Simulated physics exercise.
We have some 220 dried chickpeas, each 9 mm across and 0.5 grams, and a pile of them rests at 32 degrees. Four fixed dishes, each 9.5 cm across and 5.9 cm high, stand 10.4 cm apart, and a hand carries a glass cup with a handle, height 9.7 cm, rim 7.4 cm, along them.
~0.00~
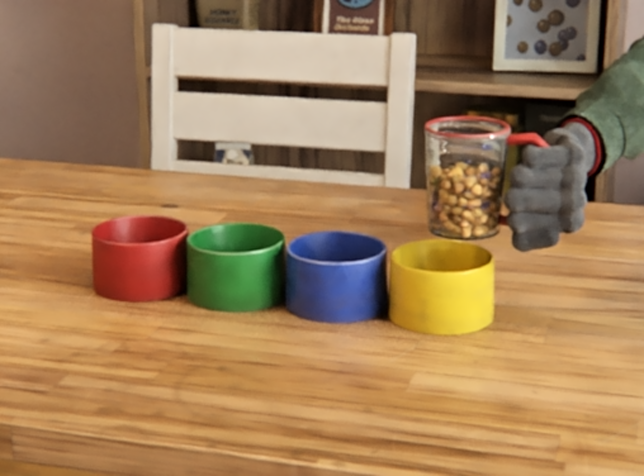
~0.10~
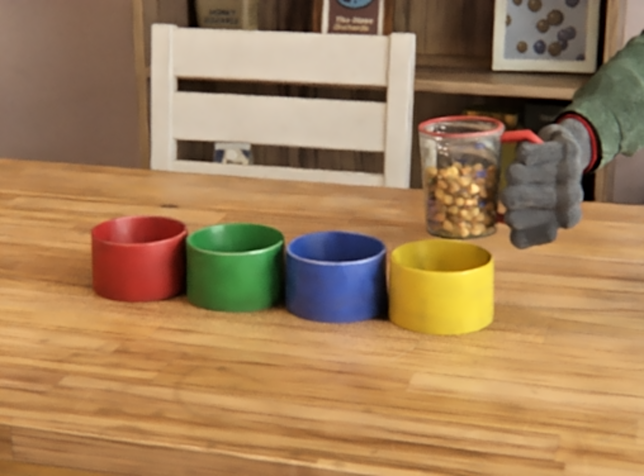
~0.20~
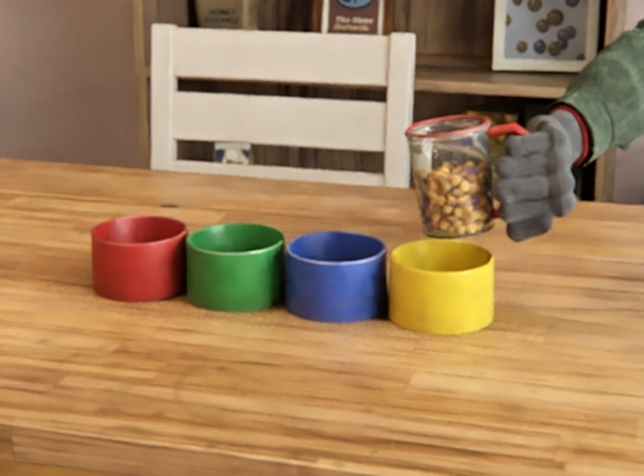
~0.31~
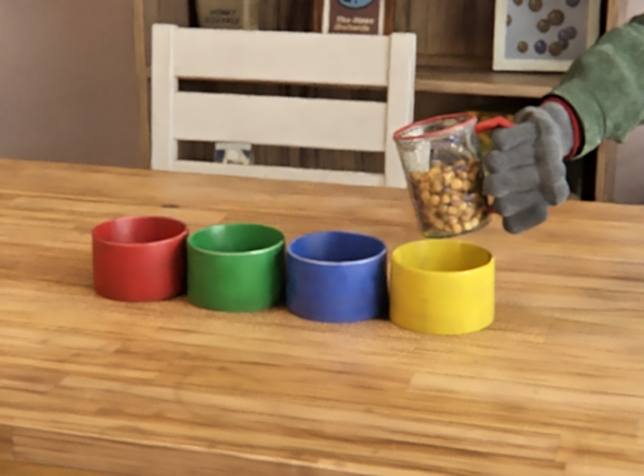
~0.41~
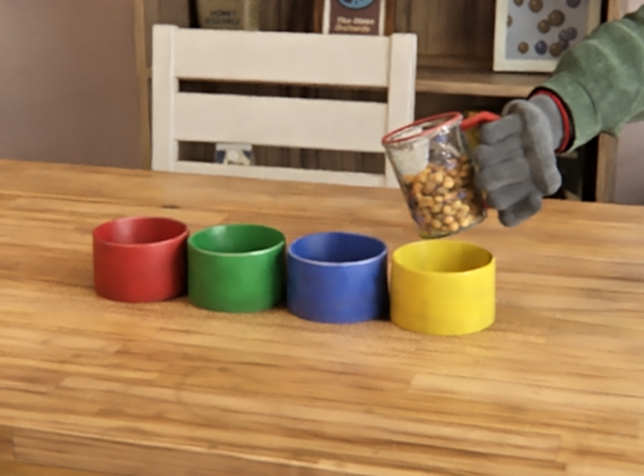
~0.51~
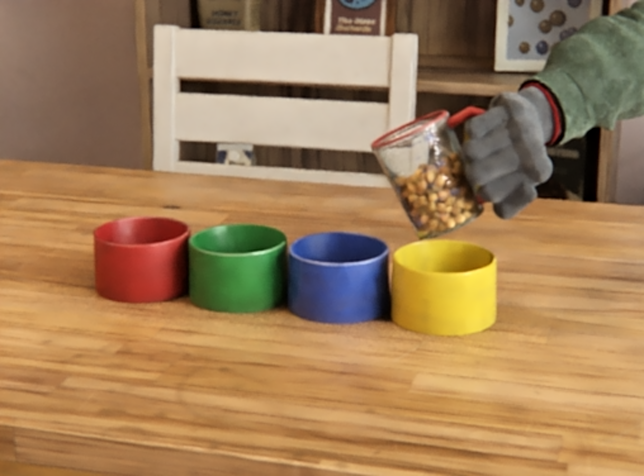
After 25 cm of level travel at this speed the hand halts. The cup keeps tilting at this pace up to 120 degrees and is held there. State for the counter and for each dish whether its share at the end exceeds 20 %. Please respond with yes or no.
Red dish no, blue dish no, green dish yes, yellow dish no, counter no.
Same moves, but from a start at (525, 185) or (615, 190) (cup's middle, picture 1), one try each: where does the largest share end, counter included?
In the first try blue collects the most, and in the second it's blue.
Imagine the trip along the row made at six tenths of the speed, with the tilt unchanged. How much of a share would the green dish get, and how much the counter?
The shares would then be green 0 and counter 10.
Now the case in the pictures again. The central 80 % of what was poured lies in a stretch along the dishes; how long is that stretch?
About 5 cm.
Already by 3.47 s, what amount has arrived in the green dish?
Close to 100 percent of the load.
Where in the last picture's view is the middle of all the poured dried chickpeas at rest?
My guess is close to (231, 273).
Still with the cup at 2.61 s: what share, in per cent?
Roughly 0 per cent, give or take.
After 1.77 s, tilt 97 degrees; cup holds 100 %.
After 2.61 s, tilt 120 degrees; cup holds 0 %, green 100 %.
Then, at 3.47 s, tilt 120 degrees; cup holds 0 %, green 100 %.
At rest (3.8 s), red 0 %, blue 0 %, green 100 %, yellow 0 %, counter 0 %.
